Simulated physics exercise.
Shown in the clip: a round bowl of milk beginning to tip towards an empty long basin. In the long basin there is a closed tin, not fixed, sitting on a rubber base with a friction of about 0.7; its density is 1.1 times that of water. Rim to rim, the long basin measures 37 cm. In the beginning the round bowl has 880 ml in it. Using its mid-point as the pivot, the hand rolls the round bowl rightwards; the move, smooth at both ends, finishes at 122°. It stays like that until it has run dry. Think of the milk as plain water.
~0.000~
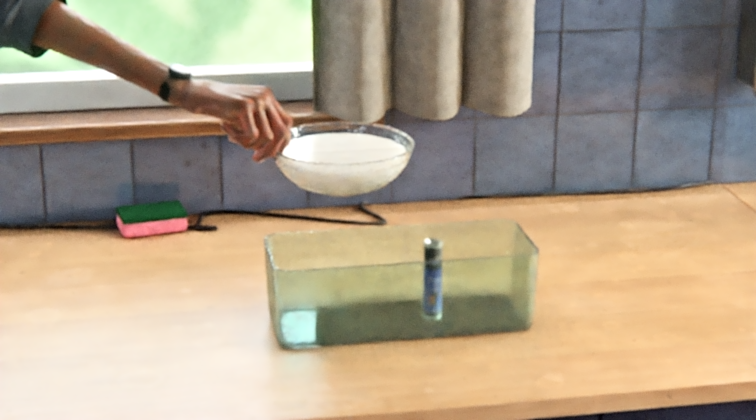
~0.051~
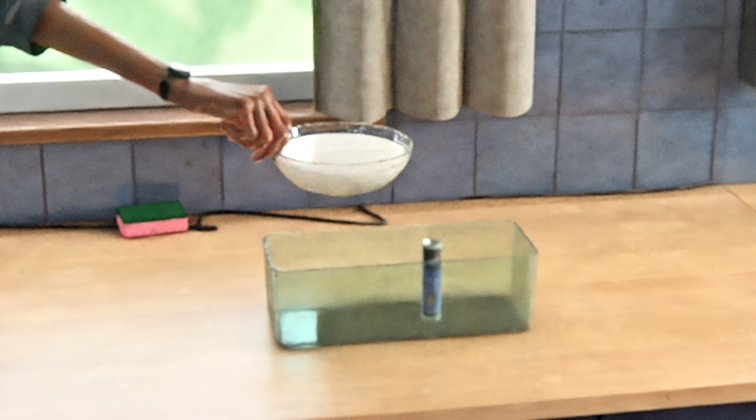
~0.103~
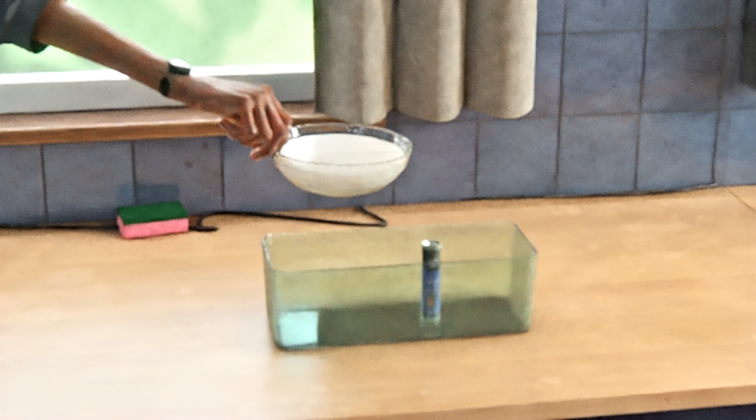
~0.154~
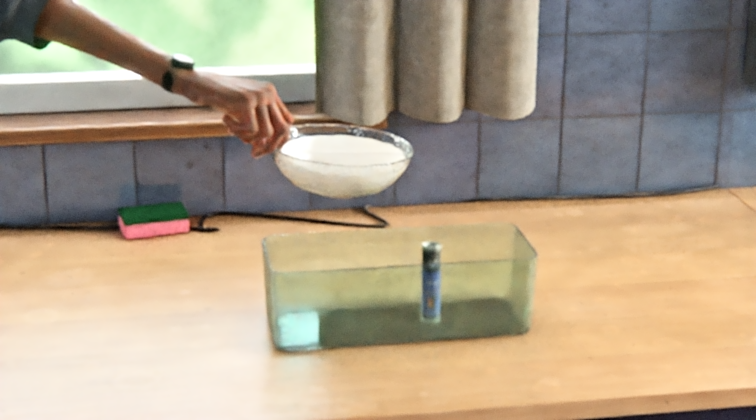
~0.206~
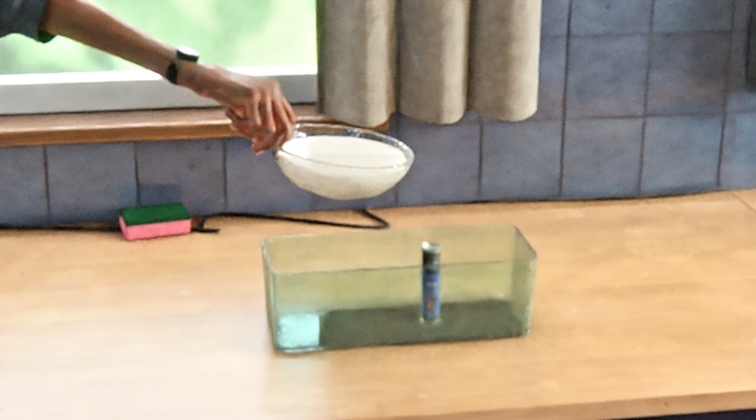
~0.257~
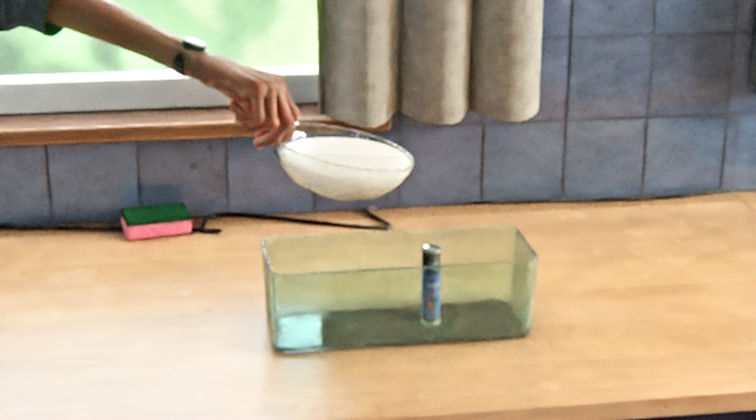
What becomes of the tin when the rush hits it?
The tin stays upright.
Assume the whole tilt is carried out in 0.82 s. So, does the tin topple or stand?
The tin keeps standing.
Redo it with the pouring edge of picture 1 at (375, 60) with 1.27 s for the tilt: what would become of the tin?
Result: Tin upright.
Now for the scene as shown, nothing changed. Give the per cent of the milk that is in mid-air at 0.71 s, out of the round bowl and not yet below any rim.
Around 30 in a hundred.
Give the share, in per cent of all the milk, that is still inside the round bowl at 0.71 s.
At that time about 14 in a hundred parts are still held.
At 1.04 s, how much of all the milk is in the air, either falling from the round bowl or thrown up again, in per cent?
Close to 0 %.
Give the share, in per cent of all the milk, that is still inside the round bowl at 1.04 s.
Close to 0 percent of the total.
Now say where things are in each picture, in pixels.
The first frame shows tilt 0°; pouring edge (411, 141); surface from (275, 154) to (406, 147); the long basin's rim runs from (269, 254) to (527, 237); the tin's top is at (433, 246).
The second frame shows tilt 0°; pouring edge (410, 141); surface from (274, 154) to (405, 148).
The third frame shows tilt 2°; pouring edge (410, 144); surface from (273, 154) to (404, 150).
The fourth frame shows tilt 4°; pouring edge (411, 148); surface from (274, 154) to (405, 152).
The fifth frame shows tilt 8°; pouring edge (411, 153); surface from (276, 154) to (407, 155).
The sixth frame shows tilt 12°; pouring edge (412, 159); surface from (279, 154) to (408, 156).
By 0.71 s the tilt is 72° and 15 per cent is still to pour; the tin stands where it began.
By 1.04 s the tilt is 113° and 0 per cent is still to pour; the tin stands where it began.
By 1.39 s the tilt is 122° and 0 per cent is still to pour; the tin stands where it began.
By 1.77 s the tilt is 122° and 0 per cent is still to pour; the tin stands where it began.
At rest the tin stands where it began.
